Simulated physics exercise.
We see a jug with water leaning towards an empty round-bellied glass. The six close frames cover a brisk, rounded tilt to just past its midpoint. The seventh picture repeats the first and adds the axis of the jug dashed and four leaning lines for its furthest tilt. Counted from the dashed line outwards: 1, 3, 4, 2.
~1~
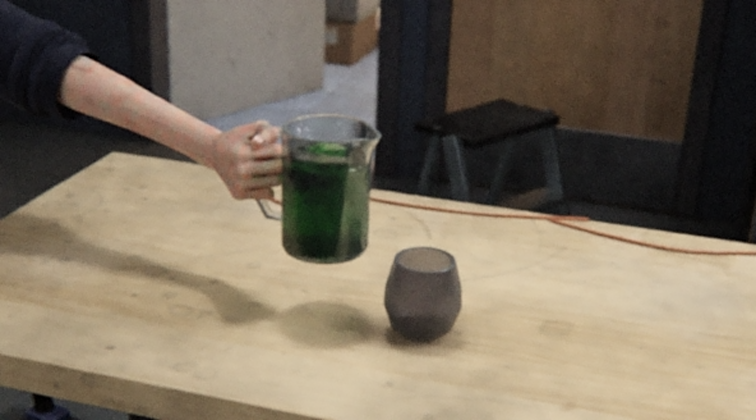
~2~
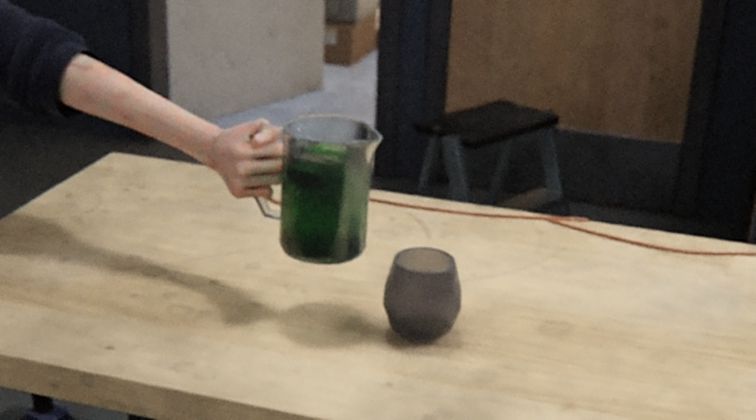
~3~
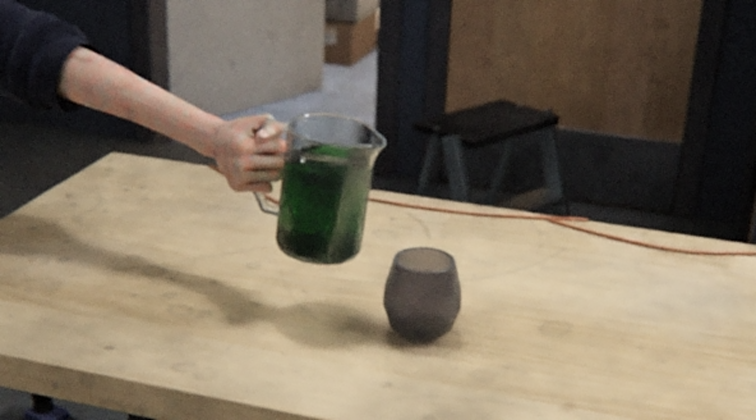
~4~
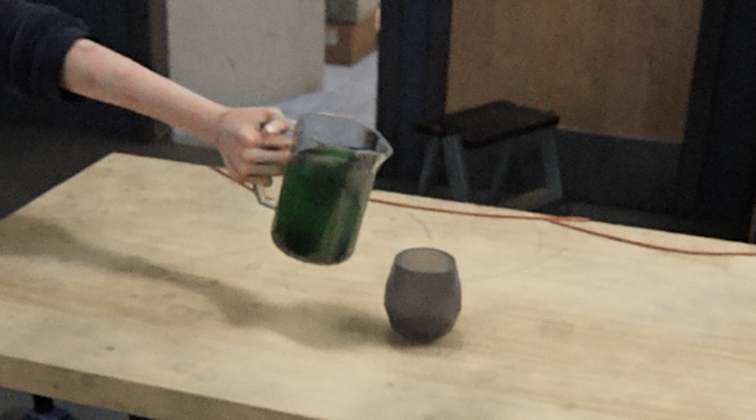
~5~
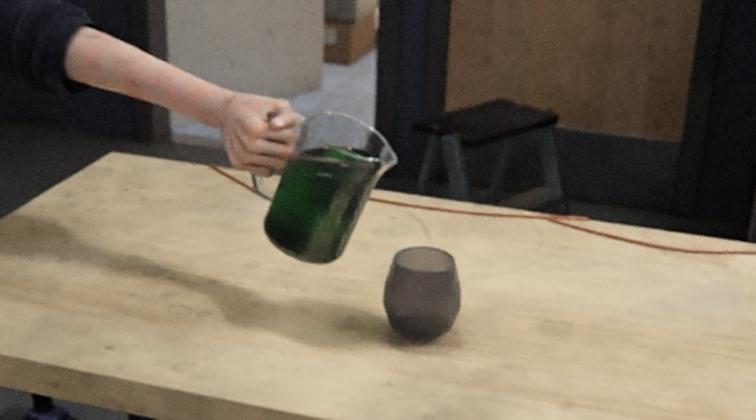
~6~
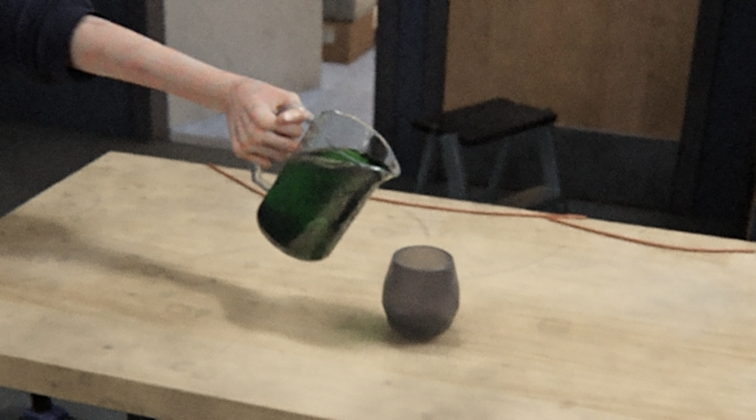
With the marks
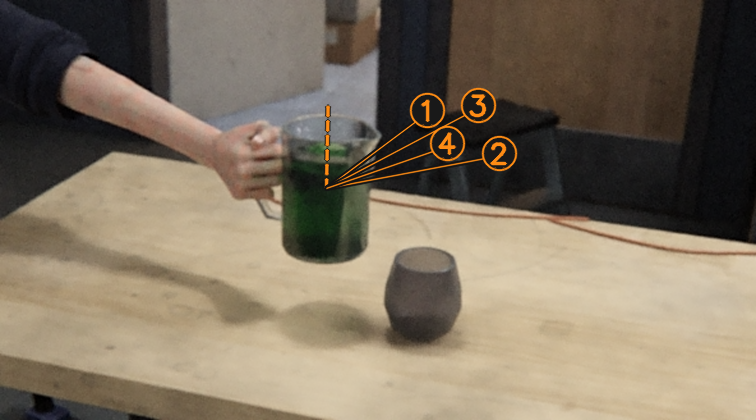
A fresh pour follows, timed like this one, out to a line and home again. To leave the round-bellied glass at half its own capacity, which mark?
4 beats the others.
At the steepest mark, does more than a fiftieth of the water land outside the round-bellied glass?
Yes, it does.
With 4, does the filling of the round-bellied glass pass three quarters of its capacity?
No.
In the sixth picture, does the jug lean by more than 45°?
No.
On the marked copy, 1 at (415, 122); 2 at (483, 158); 3 at (464, 115); 4 at (432, 151).
With 1, the round-bellied glass ends with about 19 % of what it can hold.
With 2, the round-bellied glass ends with about 58 % of what it can hold; 13 % of the water is spilt.
With 3, the round-bellied glass ends with about 35 % of what it can hold.
With 4, the round-bellied glass ends with about 50 % of what it can hold; 3 % of the water is spilt.
